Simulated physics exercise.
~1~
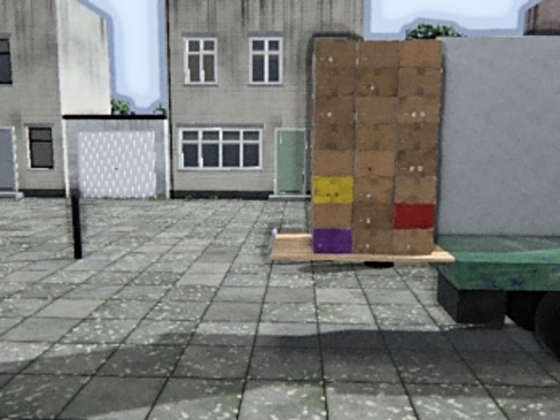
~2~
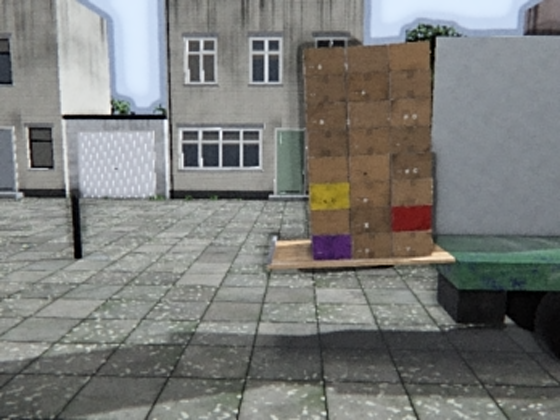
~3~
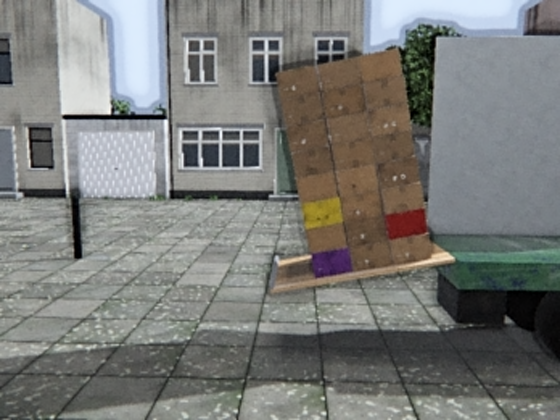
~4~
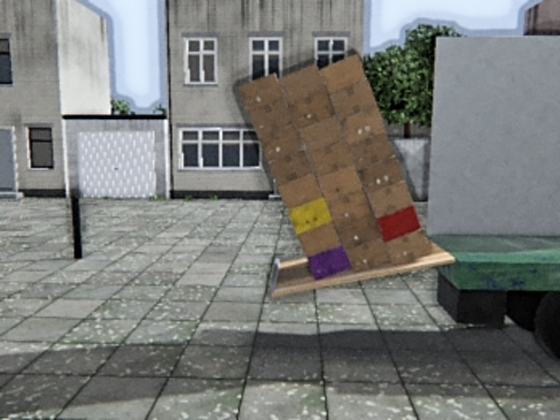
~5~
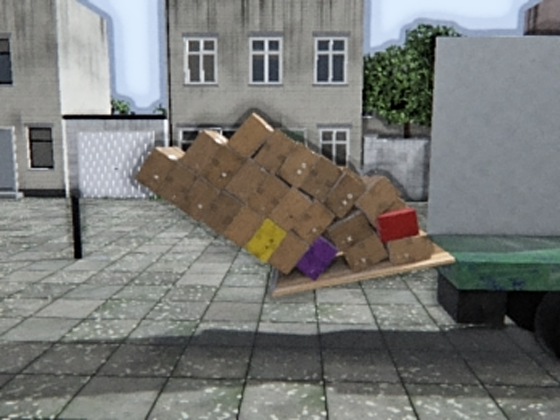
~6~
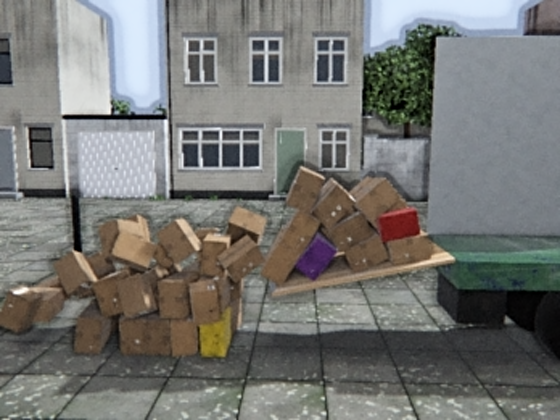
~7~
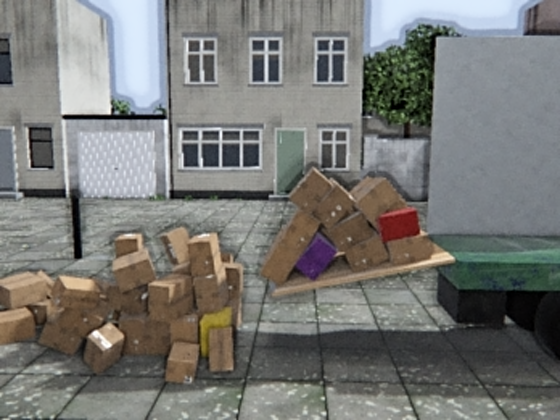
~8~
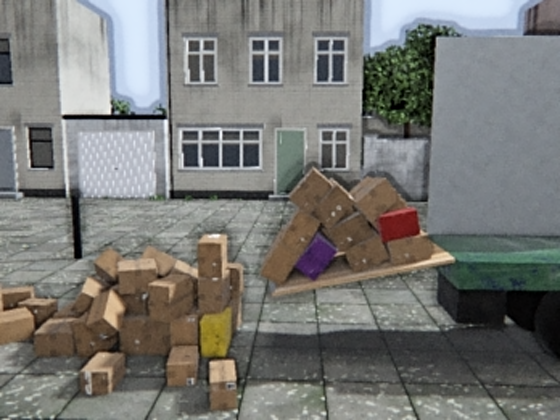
On a paved yard, stacked cartons topple left off a tilting platform, leaving some aboard.
